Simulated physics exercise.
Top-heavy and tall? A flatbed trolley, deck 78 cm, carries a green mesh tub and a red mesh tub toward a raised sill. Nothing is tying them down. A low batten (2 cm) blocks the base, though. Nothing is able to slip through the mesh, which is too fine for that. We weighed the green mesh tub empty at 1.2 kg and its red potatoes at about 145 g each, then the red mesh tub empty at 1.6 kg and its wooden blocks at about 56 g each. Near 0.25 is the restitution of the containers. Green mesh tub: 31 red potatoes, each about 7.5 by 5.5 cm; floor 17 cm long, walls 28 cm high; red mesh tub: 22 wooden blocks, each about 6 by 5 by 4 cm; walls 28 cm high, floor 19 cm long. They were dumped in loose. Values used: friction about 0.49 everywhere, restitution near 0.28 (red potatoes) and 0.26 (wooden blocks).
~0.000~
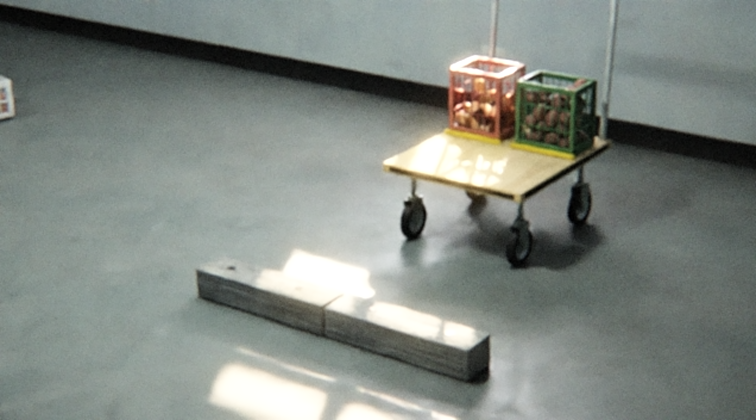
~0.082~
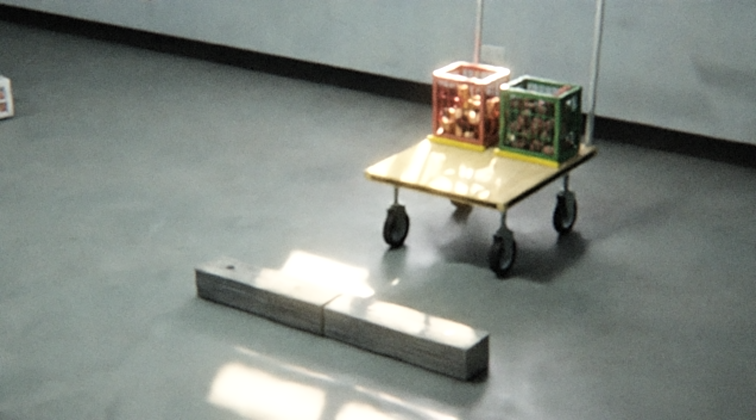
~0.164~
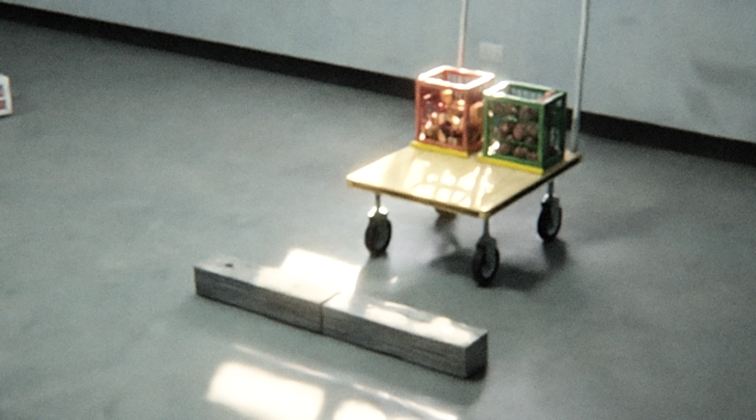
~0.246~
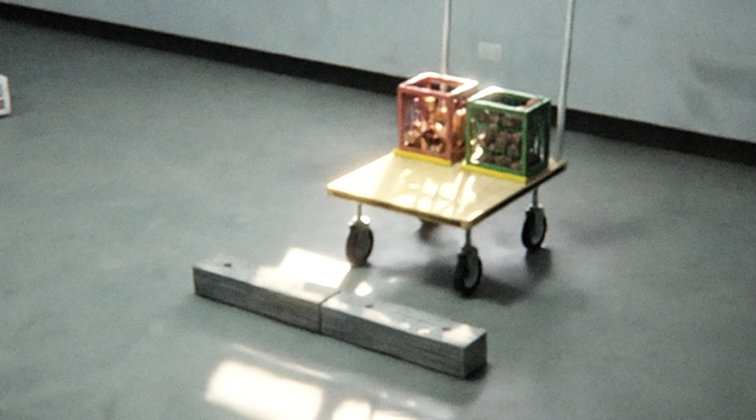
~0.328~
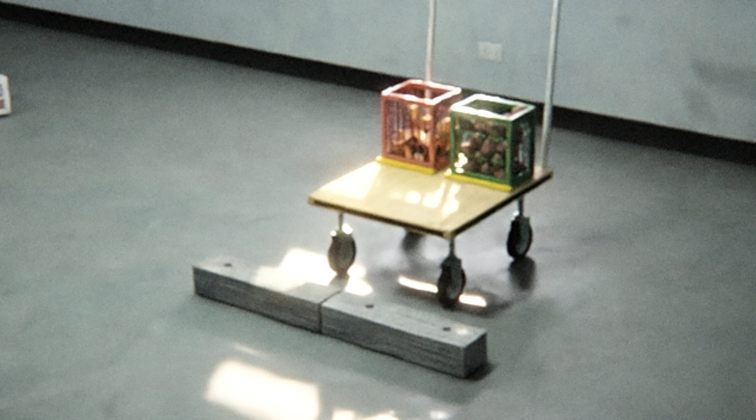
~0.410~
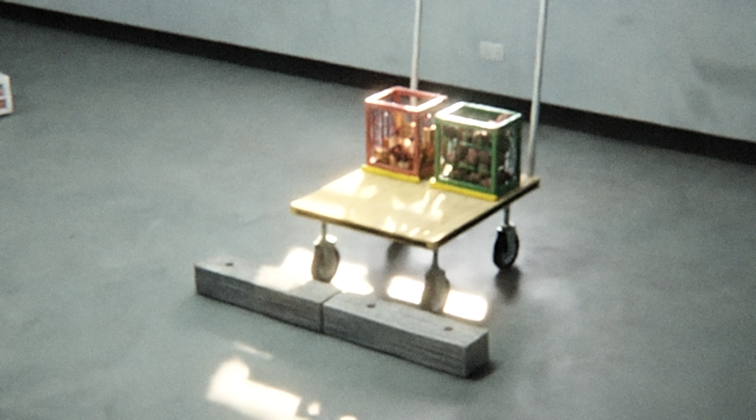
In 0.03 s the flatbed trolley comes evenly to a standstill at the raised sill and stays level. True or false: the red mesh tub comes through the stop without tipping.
True.
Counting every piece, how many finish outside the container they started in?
8 or so.
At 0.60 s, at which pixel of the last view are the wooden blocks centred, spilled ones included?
At about (386, 158).
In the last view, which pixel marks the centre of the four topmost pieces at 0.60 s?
Around pixel (457, 138).
After 0.48 s, the jolt starts.
After 0.60 s, the green mesh tub leans 22° with 0 of 31 out and the red mesh tub leans 13° with 0 of 22 out.
After 0.78 s, the green mesh tub leans 42° with 0 of 31 out and the red mesh tub is upright with 0 of 22 out.
After 1.08 s, the green mesh tub is down with 0 of 31 out and the red mesh tub is upright with 0 of 22 out.
Outcome (at 2.02 s), the green mesh tub is down with 9 of 31 out and the red mesh tub is upright with 0 of 22 out. Greatest lean of the red mesh tub, 14°.
